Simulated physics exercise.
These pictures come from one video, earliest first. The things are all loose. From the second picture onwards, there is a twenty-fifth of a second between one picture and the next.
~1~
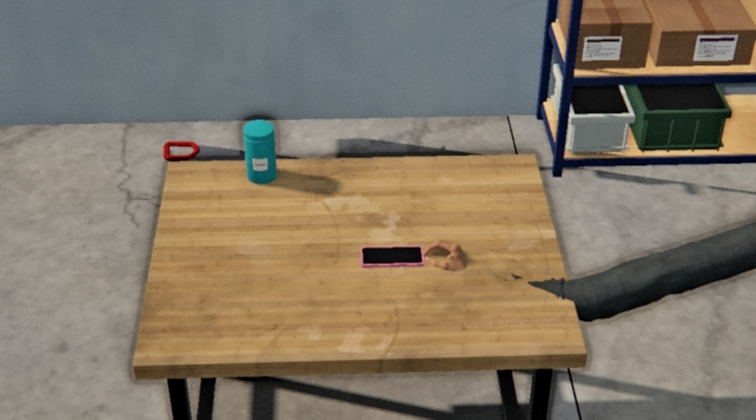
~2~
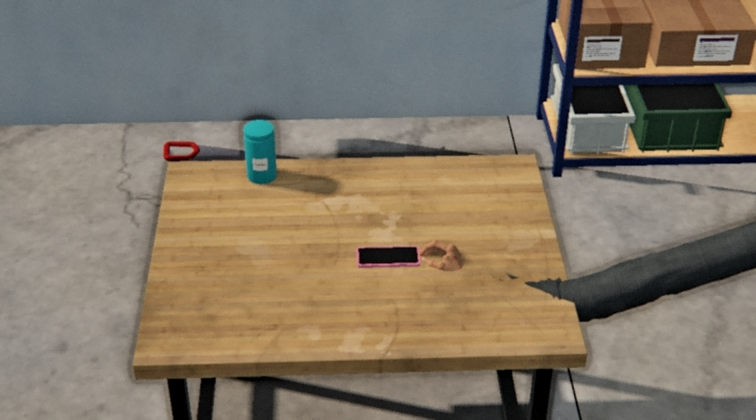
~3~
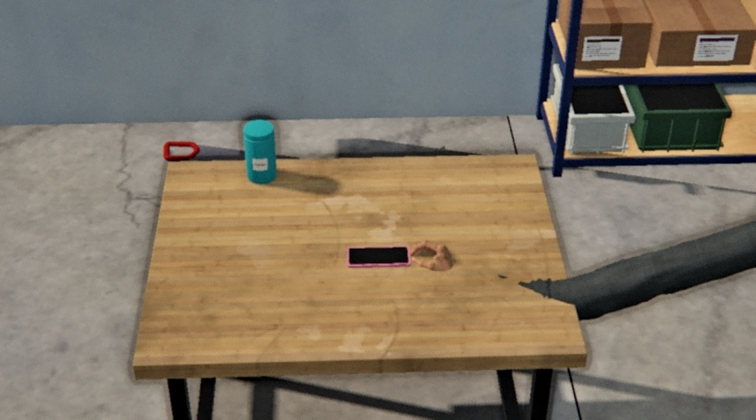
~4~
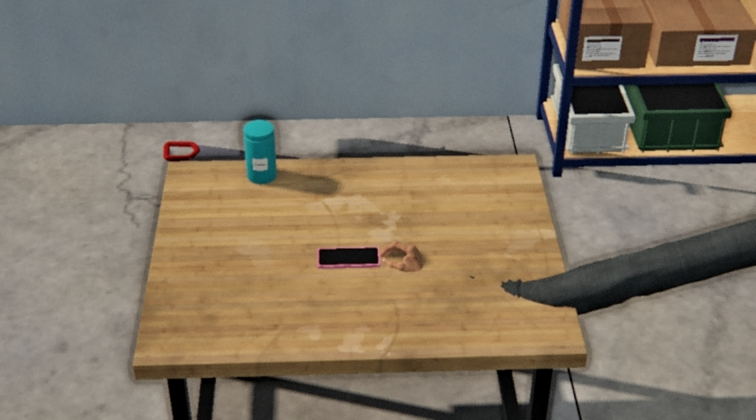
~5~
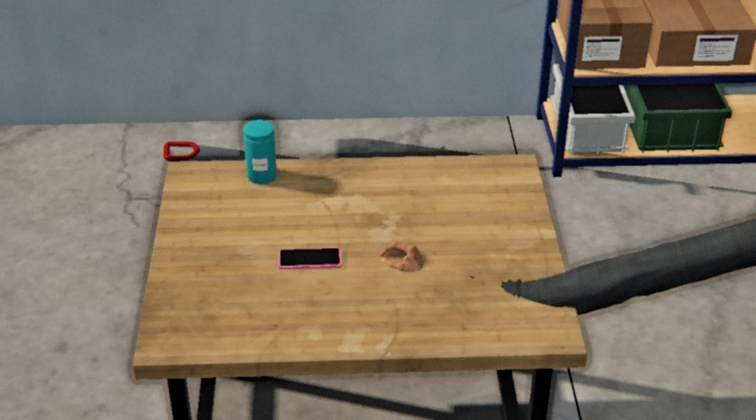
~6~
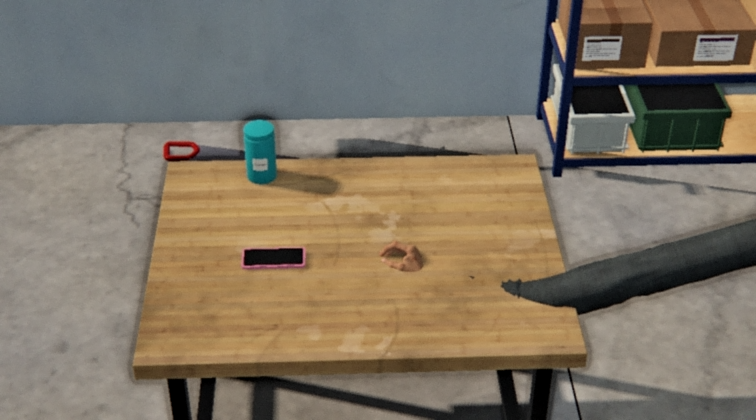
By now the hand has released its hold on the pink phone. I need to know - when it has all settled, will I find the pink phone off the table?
Yes, it will be off the table.
Then, 0.10 s after the last picture, pink phone slid well along near (191, 261).
Then, 0.30 s after the last picture, pink phone now off the table.
Then, 0.40 s after the last picture, things are still on the move.
Then, 0.60 s after the last picture, as before.
By the end, off the table, pink phone.
